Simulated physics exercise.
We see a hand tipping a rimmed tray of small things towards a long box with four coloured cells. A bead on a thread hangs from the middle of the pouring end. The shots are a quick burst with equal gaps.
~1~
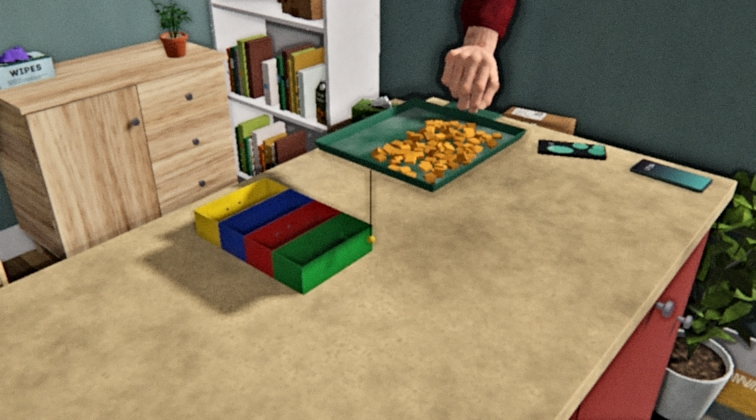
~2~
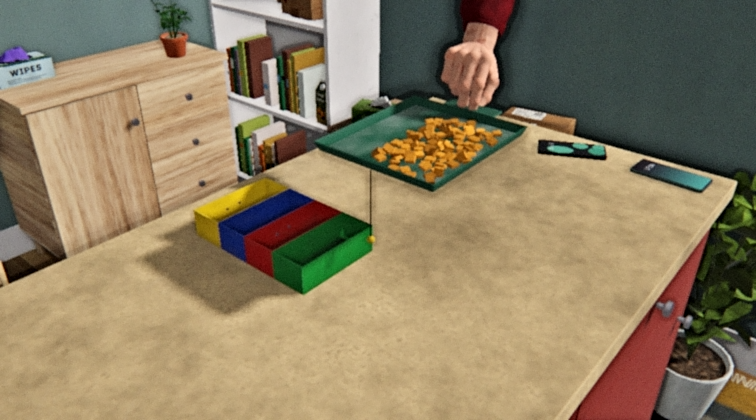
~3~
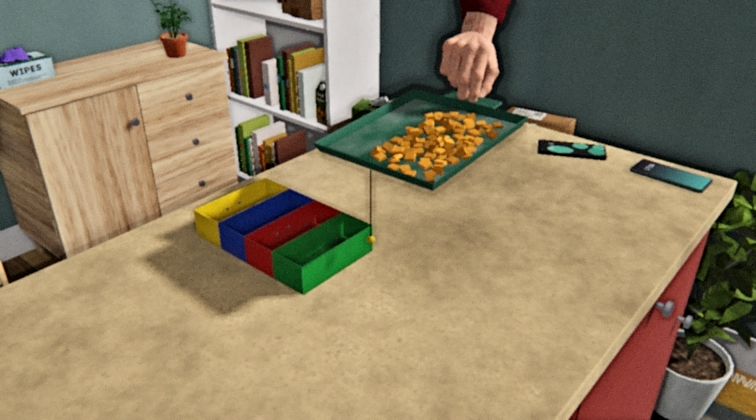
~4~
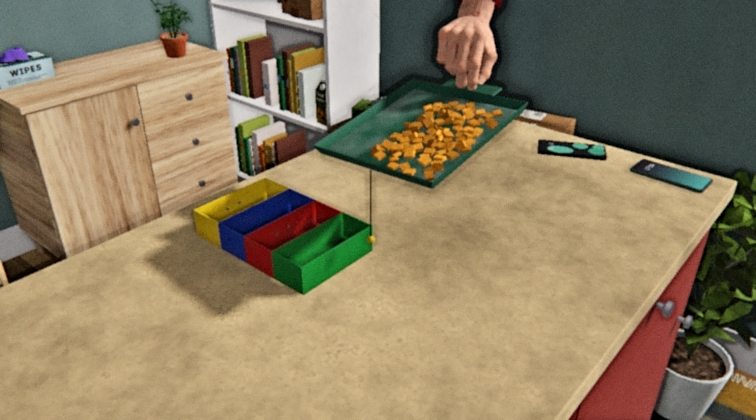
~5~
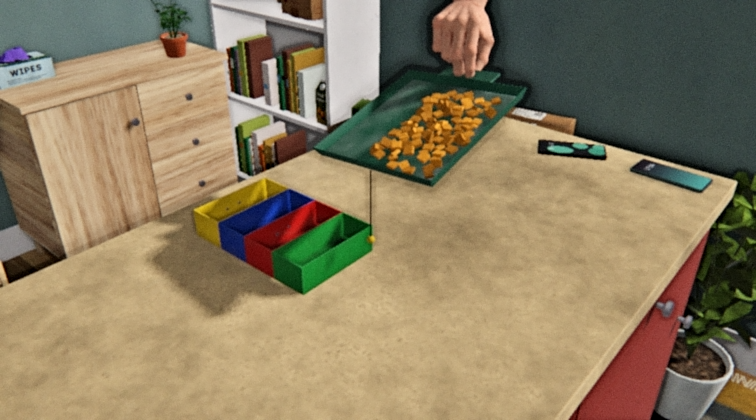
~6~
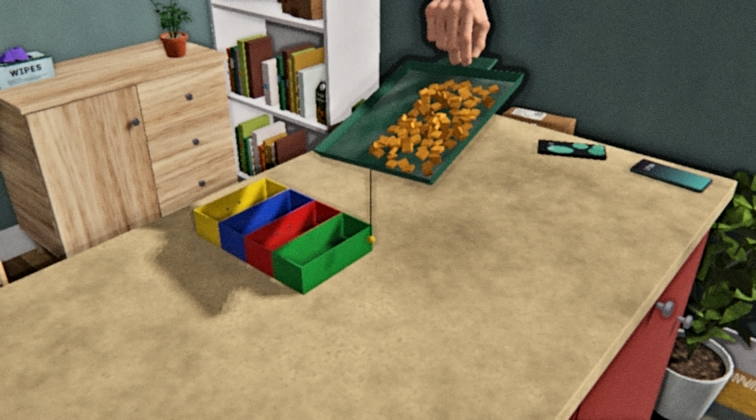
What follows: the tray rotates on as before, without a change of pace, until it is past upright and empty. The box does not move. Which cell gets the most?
Fullest: The green cell.
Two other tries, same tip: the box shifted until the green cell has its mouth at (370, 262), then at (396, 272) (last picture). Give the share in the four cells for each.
The first gives 90 %, the second 100 %.
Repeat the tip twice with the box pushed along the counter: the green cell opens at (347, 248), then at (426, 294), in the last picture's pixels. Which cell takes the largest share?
At the first place that red cell, at the second the yellow one.
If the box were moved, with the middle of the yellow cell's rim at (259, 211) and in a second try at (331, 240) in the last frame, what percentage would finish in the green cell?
Near 30 % and 0 %.
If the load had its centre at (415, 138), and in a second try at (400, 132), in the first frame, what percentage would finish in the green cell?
The first gives 50 %, the second 60 %.
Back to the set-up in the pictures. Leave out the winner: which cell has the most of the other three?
The runner-up: The red cell.
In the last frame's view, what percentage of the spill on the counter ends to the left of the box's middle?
Roughly 0 in a hundred.
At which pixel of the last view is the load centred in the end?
Roughly at (318, 269).
Shortly afterwards, tray tipped steeply; the bulk on the tray; only a few in the green cell; a little falling or outside the box.
Next, tray tipped past a quarter turn; only a few on the tray; near half in the green cell; a little in the red cell; near a third falling or outside the box.
Some moments later, tray tipped past a quarter turn; near half in the green cell; a little in the red cell; near a third falling or outside the box.
In the end, tray tipped past a quarter turn; near half in the green cell; a little in the red cell; none at all in the blue cell; none at all in the yellow cell; near a third outside the box.
